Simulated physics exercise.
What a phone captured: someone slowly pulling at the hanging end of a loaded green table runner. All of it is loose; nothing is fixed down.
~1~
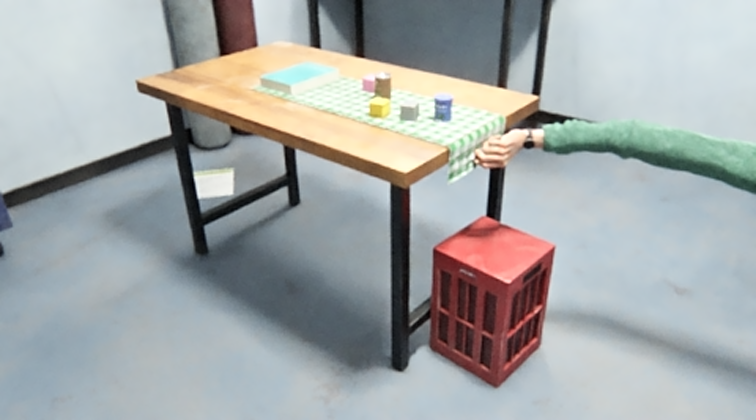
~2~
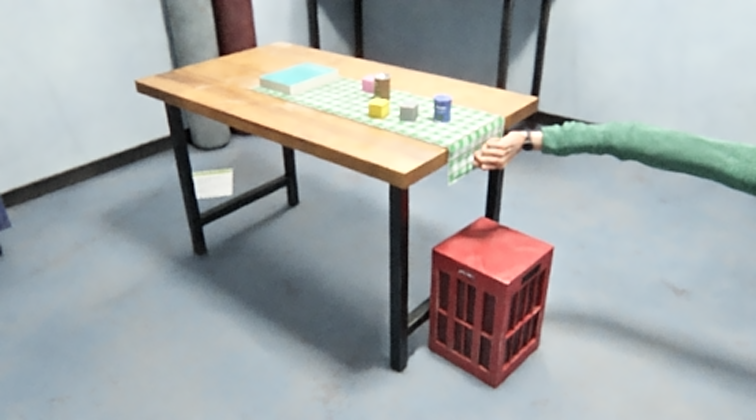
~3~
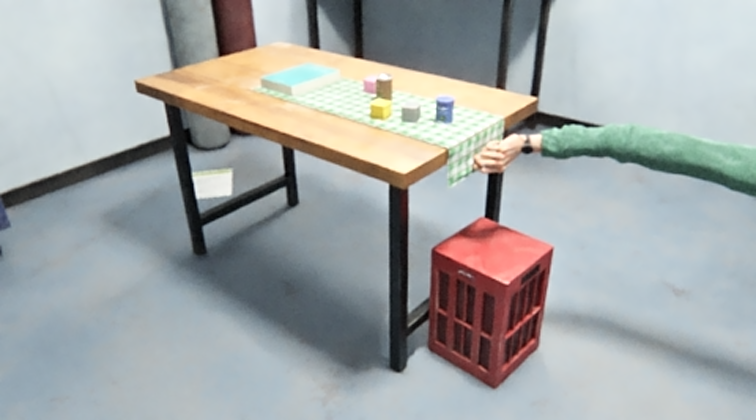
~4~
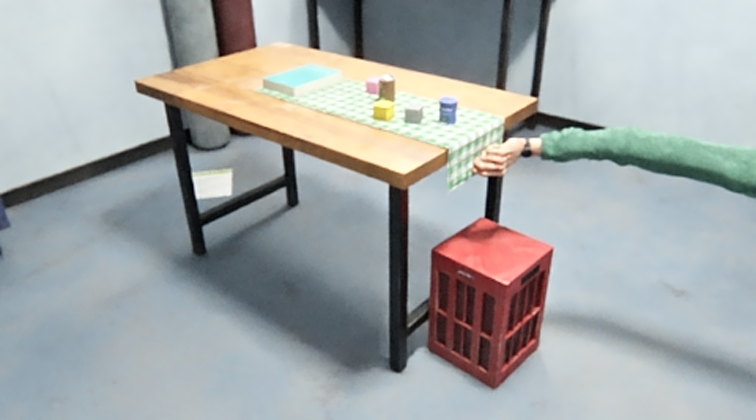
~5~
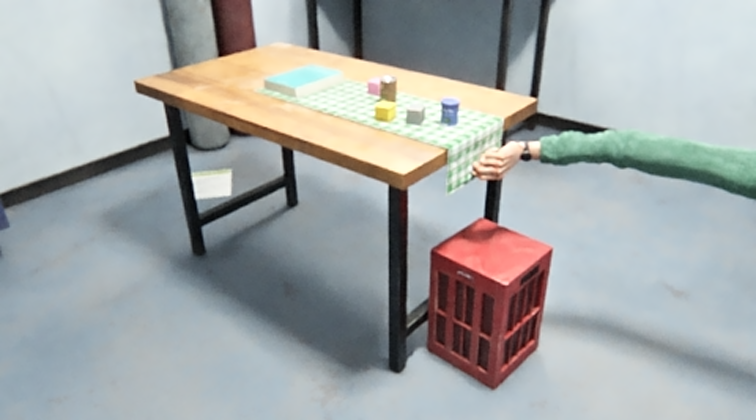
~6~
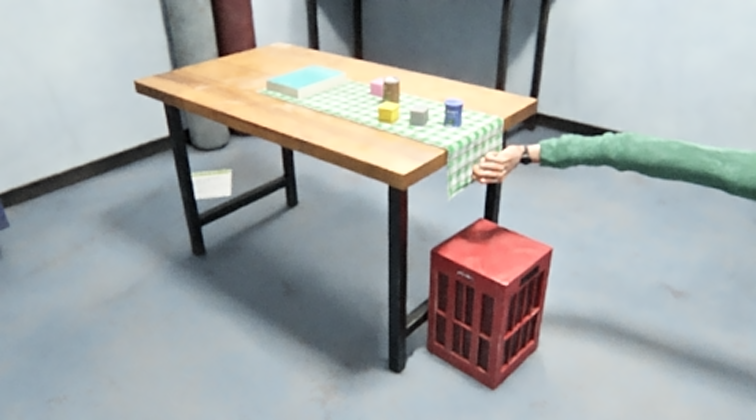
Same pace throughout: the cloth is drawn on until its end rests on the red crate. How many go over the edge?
The count that falls away is going to be two.
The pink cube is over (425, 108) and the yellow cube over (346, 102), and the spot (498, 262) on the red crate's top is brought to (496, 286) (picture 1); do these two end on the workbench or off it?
Result: Pink cube gone, yellow cube still there.
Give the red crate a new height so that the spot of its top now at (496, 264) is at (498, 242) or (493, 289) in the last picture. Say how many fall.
You'd get 1 and then 3.
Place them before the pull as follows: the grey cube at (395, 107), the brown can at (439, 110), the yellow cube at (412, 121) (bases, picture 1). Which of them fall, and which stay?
The grey cube would stay in place, the brown can would end up off, the yellow cube would end up off.
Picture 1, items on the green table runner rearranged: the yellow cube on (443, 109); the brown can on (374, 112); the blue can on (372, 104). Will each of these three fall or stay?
I'd say the yellow cube takes a fall, the brown can hangs on, and the blue can hangs on.
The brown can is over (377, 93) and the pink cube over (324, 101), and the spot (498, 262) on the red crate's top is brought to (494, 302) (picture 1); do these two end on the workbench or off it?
As for the brown can, it holds its spot; as for the pink cube, it holds its spot.
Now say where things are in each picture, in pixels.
In the first picture, hem (448, 185); blue can (444, 97); grey cube (410, 103); yellow cube (379, 101); brown can (383, 75); pink cube (372, 77); top of the crate (498, 262).
In the second picture, hem (448, 187); blue can (443, 98).
In the third picture, hem (447, 190); grey cube (411, 105).
In the fourth picture, hem (447, 194); yellow cube (384, 104); top of the crate (497, 263).
In the fifth picture, hem (446, 197); brown can (388, 78).
In the sixth picture, hem (448, 201); blue can (454, 102); grey cube (419, 108); yellow cube (389, 106); brown can (391, 79); pink cube (380, 81).
Soon after, hem near (473, 215); blue can gone.
Then, hem on the crate; blue can and grey cube gone.
At rest, hem on the crate; blue can and grey cube gone. Over the edge go two.
